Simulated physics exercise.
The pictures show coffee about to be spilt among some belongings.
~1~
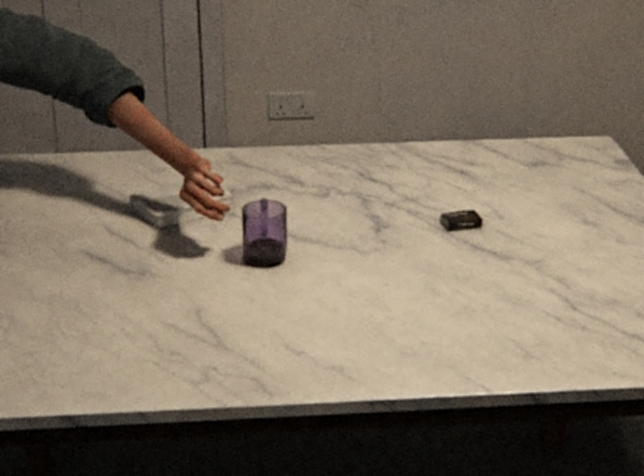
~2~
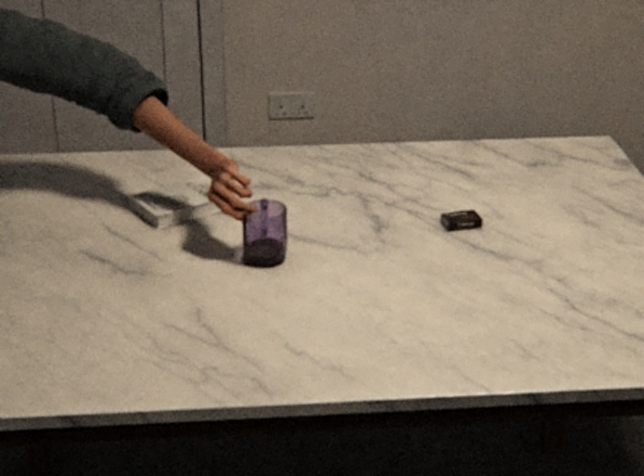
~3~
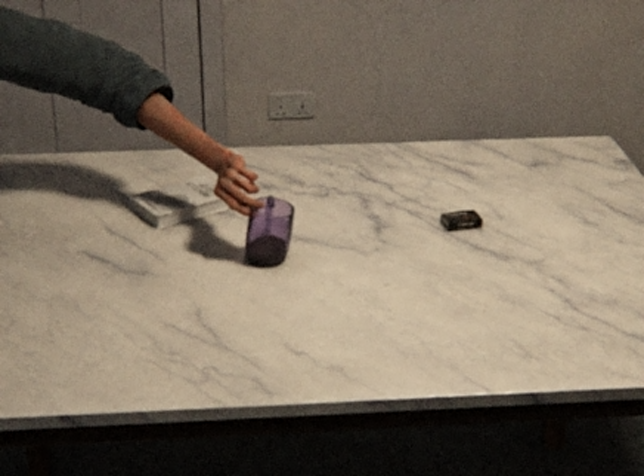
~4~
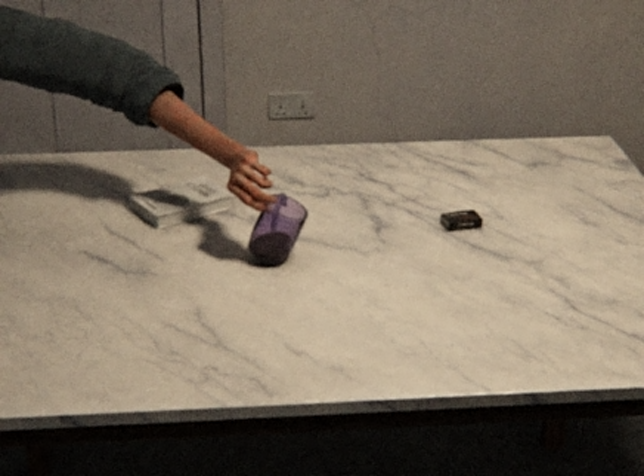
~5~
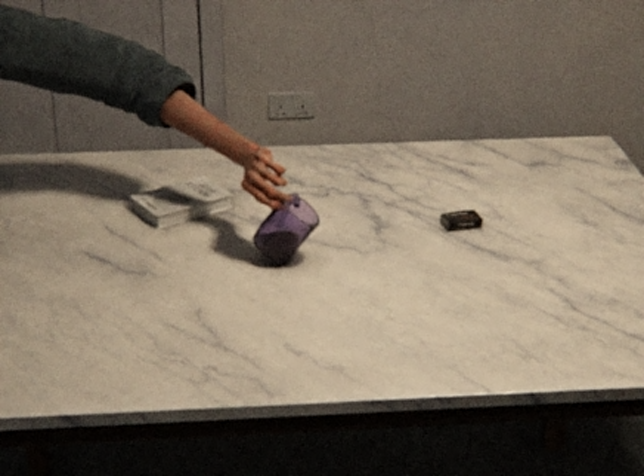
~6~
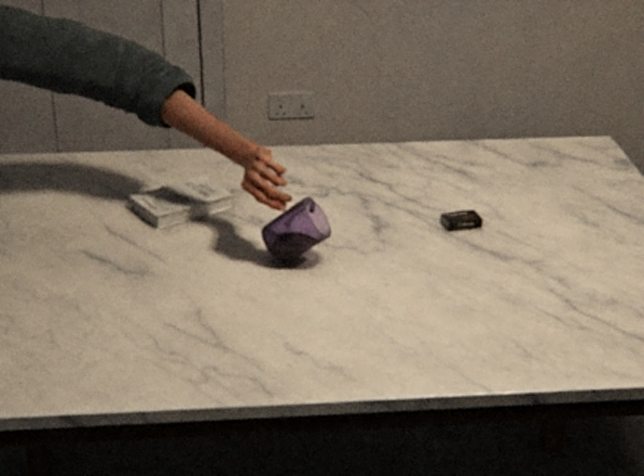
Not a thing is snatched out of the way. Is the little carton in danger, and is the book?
Well, the little carton is not touched, while the book is not touched.
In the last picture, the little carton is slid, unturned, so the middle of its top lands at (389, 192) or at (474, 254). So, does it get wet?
In case one it keeps clear of the spill, and in case two it is hit by the spill.
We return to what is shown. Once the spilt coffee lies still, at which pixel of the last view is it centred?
In the last view, its middle sits roughly at (441, 269).
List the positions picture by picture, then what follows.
In the first frame, it stands upright; mug (265, 233) nearly empty; little carton (462, 216); book (182, 195).
In the second frame, pushed off balance; mug nearly empty, surface at (265, 249).
In the third frame, pushed off balance; mug (269, 230) nearly empty; book (182, 195).
In the fourth frame, pushed off balance; mug (278, 228) tipped 25°; little carton (462, 216).
In the fifth frame, pushed off balance; mug (287, 228) tipped 35°.
In the sixth frame, it is falling; mug (297, 230) tipped 55°; little carton (462, 216); book (182, 195).
Shortly, the puddle covers about as much as a saucer; the little carton is still dry; the book is still dry.
Then, the puddle covers about as much as a plate; the little carton is still dry; the book is still dry.
At the finish, the puddle covers about as much as a plate; the little carton is still dry; the book is still dry.
